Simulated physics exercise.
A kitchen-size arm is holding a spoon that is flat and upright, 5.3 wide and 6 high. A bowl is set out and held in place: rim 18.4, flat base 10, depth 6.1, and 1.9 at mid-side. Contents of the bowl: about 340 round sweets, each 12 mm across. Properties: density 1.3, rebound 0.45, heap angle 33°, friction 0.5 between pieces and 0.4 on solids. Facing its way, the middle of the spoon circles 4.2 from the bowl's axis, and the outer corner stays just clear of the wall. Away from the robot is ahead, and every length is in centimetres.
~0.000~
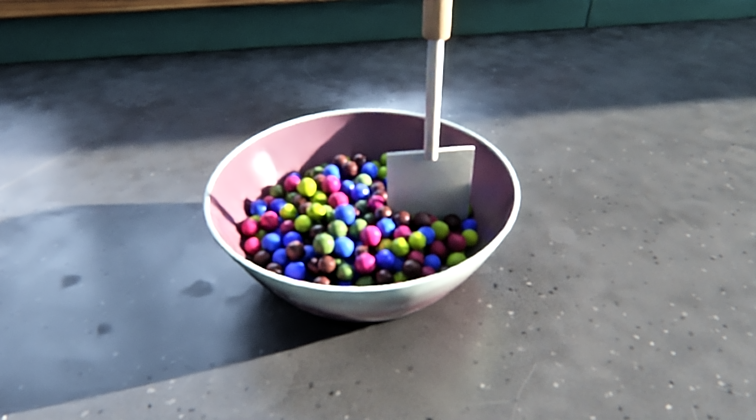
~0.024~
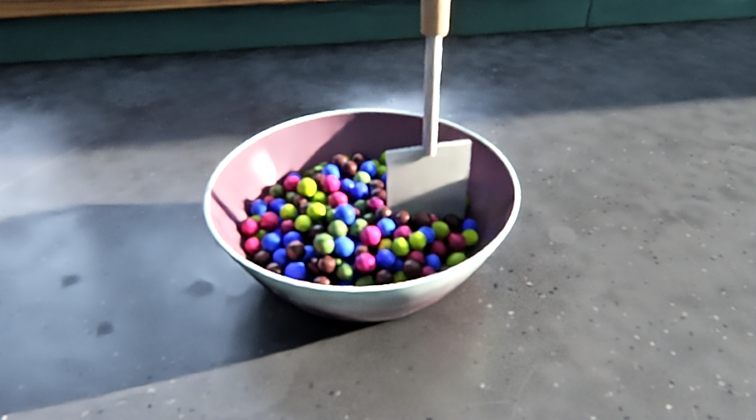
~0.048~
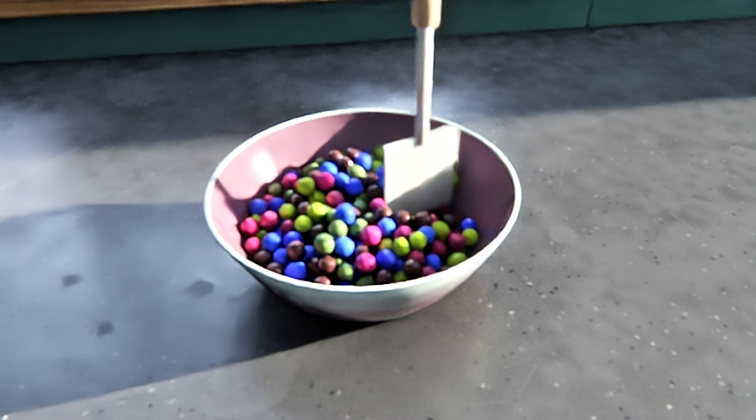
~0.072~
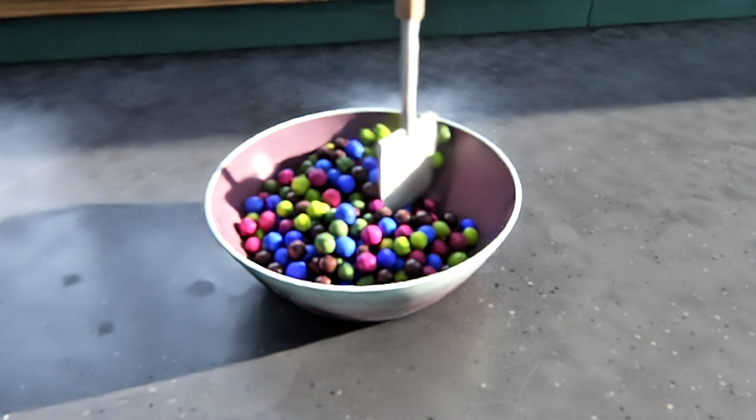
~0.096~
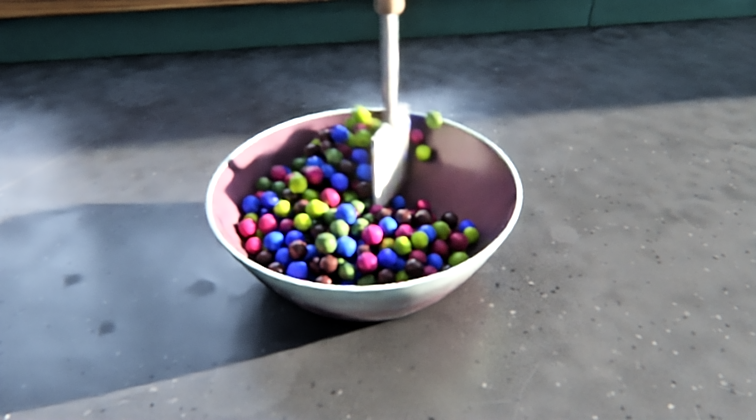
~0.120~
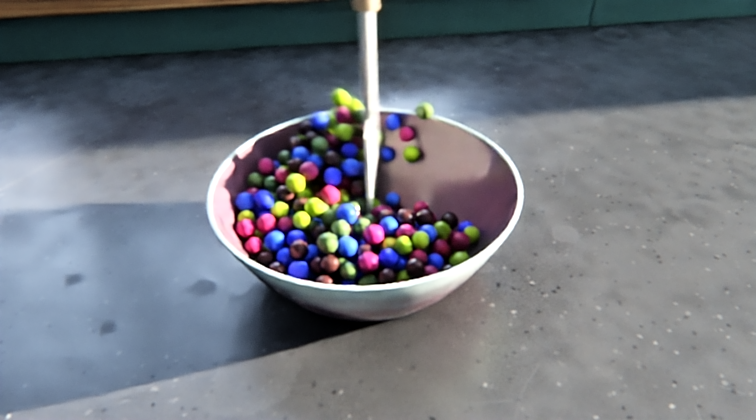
In a bowl on a grey counter, a flat-bladed tool sweeps left, pushing up colourful balls.
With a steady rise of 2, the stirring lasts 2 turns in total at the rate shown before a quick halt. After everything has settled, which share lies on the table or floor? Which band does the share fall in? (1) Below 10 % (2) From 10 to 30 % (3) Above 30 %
(3) Above 30 %.
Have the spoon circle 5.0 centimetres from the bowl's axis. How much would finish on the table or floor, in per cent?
Roughly 20 percent, I'd expect.
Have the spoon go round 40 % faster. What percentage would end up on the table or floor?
Near 45 in a hundred, it would be.
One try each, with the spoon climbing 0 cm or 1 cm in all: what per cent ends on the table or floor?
Near 50 in a hundred, then near 50 in a hundred.
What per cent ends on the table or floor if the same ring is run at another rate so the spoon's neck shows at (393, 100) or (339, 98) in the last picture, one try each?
Around 25 and 55 per cent respectively.
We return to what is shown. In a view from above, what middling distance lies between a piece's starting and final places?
Some 11 centimetres or so.
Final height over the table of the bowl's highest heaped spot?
The top sits some 4.5 cm up.
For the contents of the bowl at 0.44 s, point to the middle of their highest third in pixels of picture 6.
Around (461, 197).
After 0.44 s, 329° round, highest piece 9 above the table; 248 in the bowl, 66 on the table or floor, 28 in flight or on the tool.
After 0.75 s, 219° round, highest piece 8 above the table; 214 in the bowl, 127 on the table or floor, 1 in flight or on the tool.
After 1.11 s, 0° round, highest piece 4 above the table; 212 in the bowl, 130 on the table or floor.
After 1.81 s, 0° round, highest piece 4 above the table; 212 in the bowl, 130 on the table or floor.
In the end, 212 in the bowl, 130 on the table or floor. That is 38 % on the table or floor.
